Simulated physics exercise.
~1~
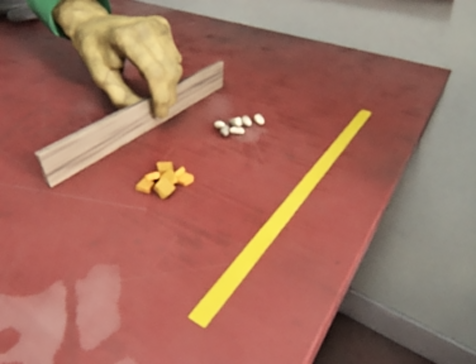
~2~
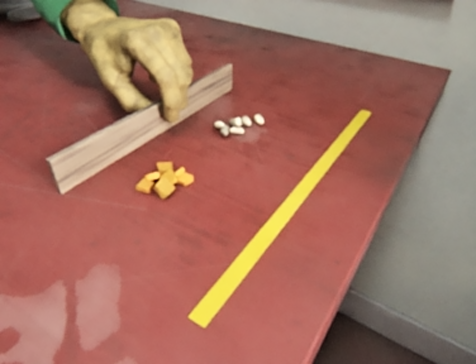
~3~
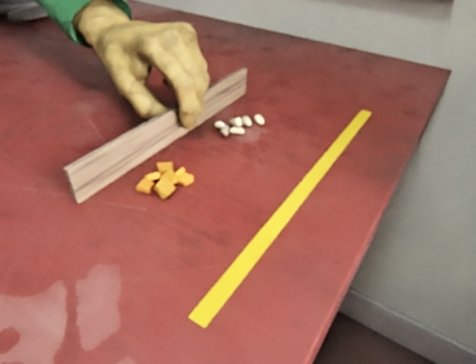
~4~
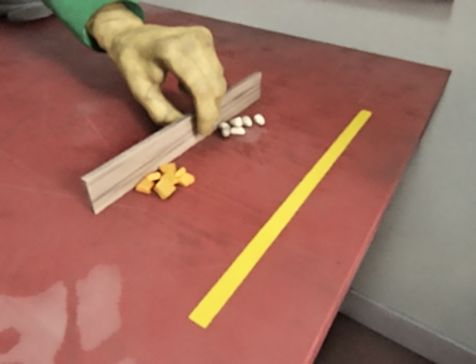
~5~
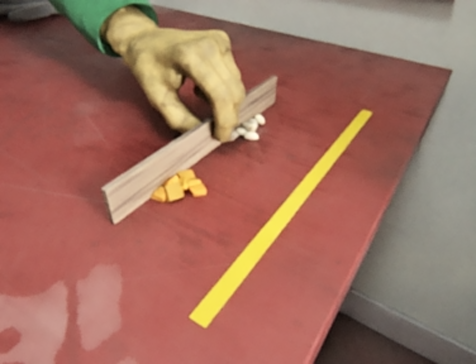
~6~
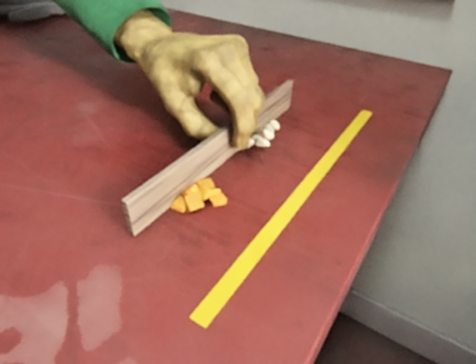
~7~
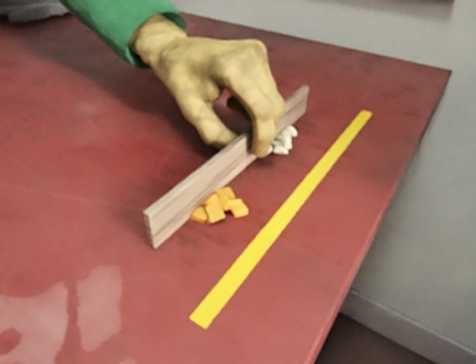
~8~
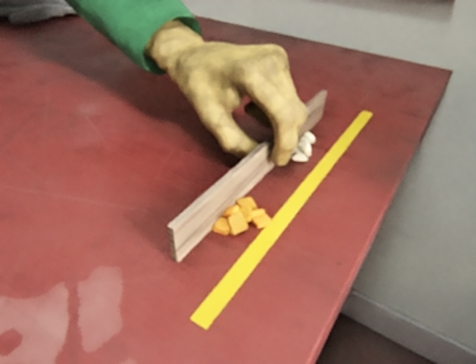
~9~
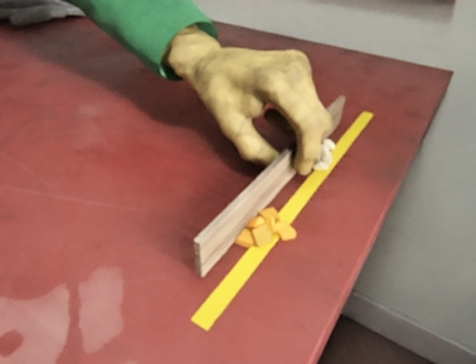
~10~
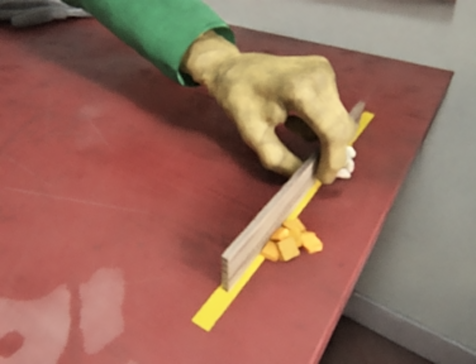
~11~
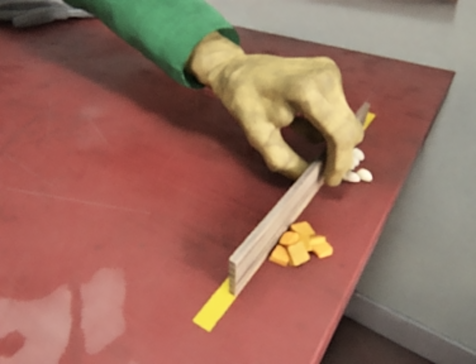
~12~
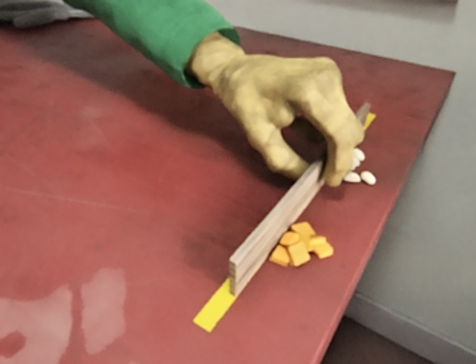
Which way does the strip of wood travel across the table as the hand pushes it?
The strip of wood moves to the right, toward the yellow tape.
A gloved hand slides a wooden strip rightward, pushing orange and white bits past yellow tape.
